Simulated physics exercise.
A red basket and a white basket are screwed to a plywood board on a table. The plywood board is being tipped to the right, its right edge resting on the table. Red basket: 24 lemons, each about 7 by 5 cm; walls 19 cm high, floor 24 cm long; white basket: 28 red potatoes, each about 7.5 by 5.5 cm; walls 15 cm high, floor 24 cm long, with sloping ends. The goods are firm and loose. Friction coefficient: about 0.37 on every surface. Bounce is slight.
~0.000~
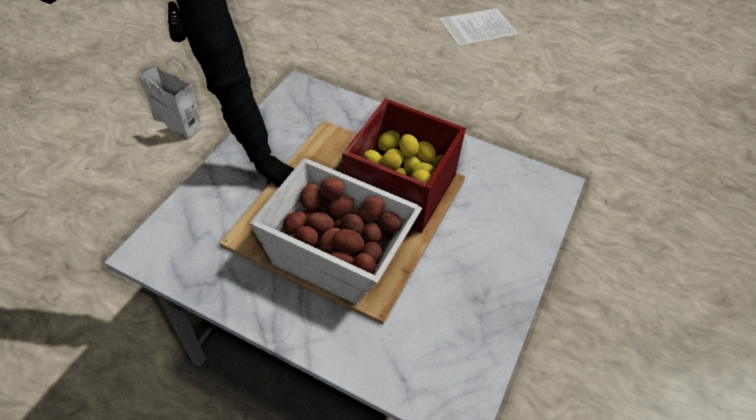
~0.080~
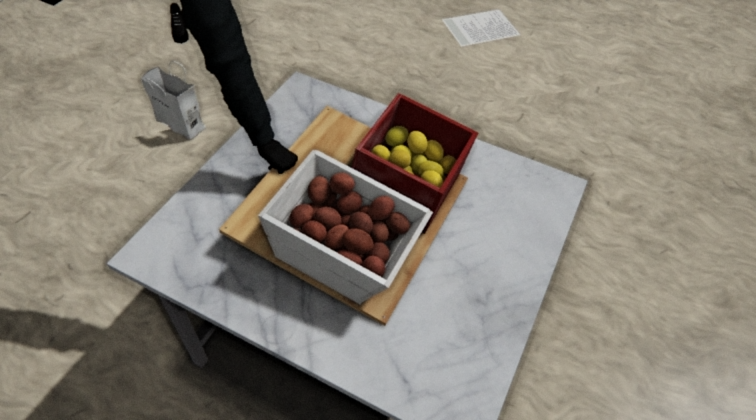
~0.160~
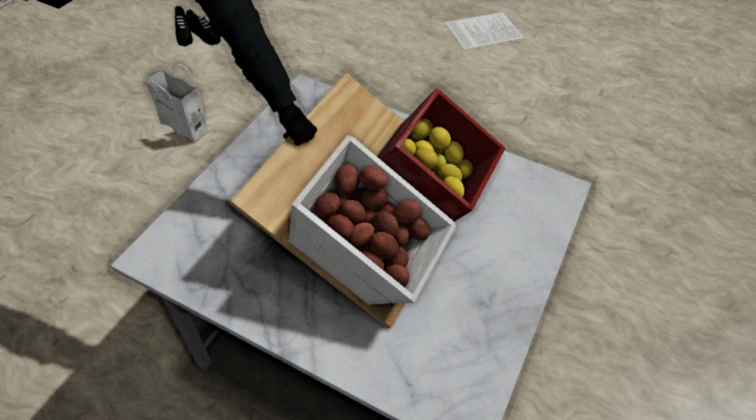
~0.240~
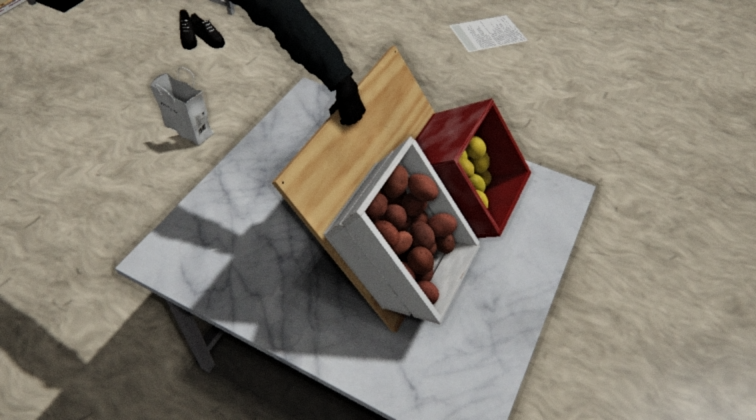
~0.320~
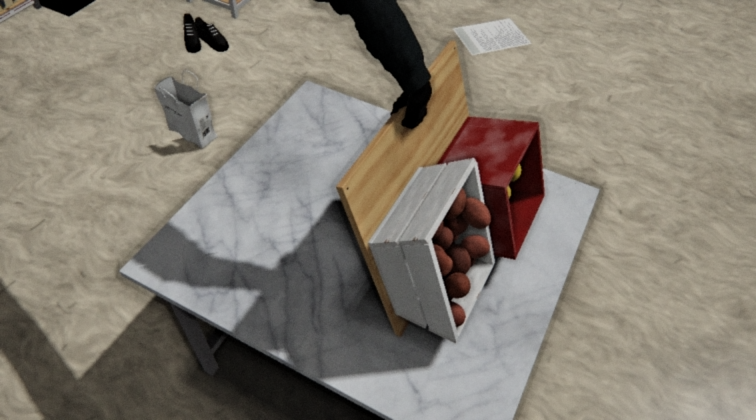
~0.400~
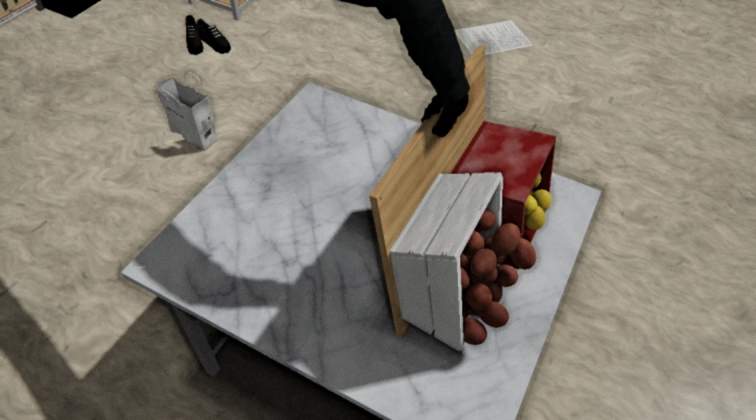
A wooden board on a marble-topped table, carrying a white basket of red potatoes and a red basket of yellow fruit, tilts to the right as a black-sleeved arm lifts its left side. It steepens until nearly upright, the baskets turning sideways with it, and several potatoes tumble out onto the table.
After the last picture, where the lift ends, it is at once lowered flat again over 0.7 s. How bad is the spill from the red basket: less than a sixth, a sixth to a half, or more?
Out of the red basket go between a sixth and a half of the lemons.
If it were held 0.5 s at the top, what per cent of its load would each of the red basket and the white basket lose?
Then red basket 40, white basket 100 per cent.
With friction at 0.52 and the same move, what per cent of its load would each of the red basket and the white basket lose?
In that case red basket 50, white basket 80 per cent.
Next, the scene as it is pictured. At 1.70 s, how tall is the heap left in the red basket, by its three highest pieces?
Some 10 cm.
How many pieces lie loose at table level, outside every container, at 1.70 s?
About 8.
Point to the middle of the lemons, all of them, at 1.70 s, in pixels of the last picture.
Around (440, 202).
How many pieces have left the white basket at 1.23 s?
Out by then, roughly: White basket 25.
After 0.61 s, tilt 63°; red basket 18 in, 6 out and white basket 8 in, 20 out.
After 0.87 s, tilt 20°; red basket 15 in, 9 out and white basket 3 in, 25 out.
After 1.23 s, tilt 0°; red basket 15 in, 9 out and white basket 3 in, 25 out.
When it is over (at 1.70 s), red basket 15 in, 9 out and white basket 3 in, 25 out. Asked share, 9 of 24, 38 per cent.
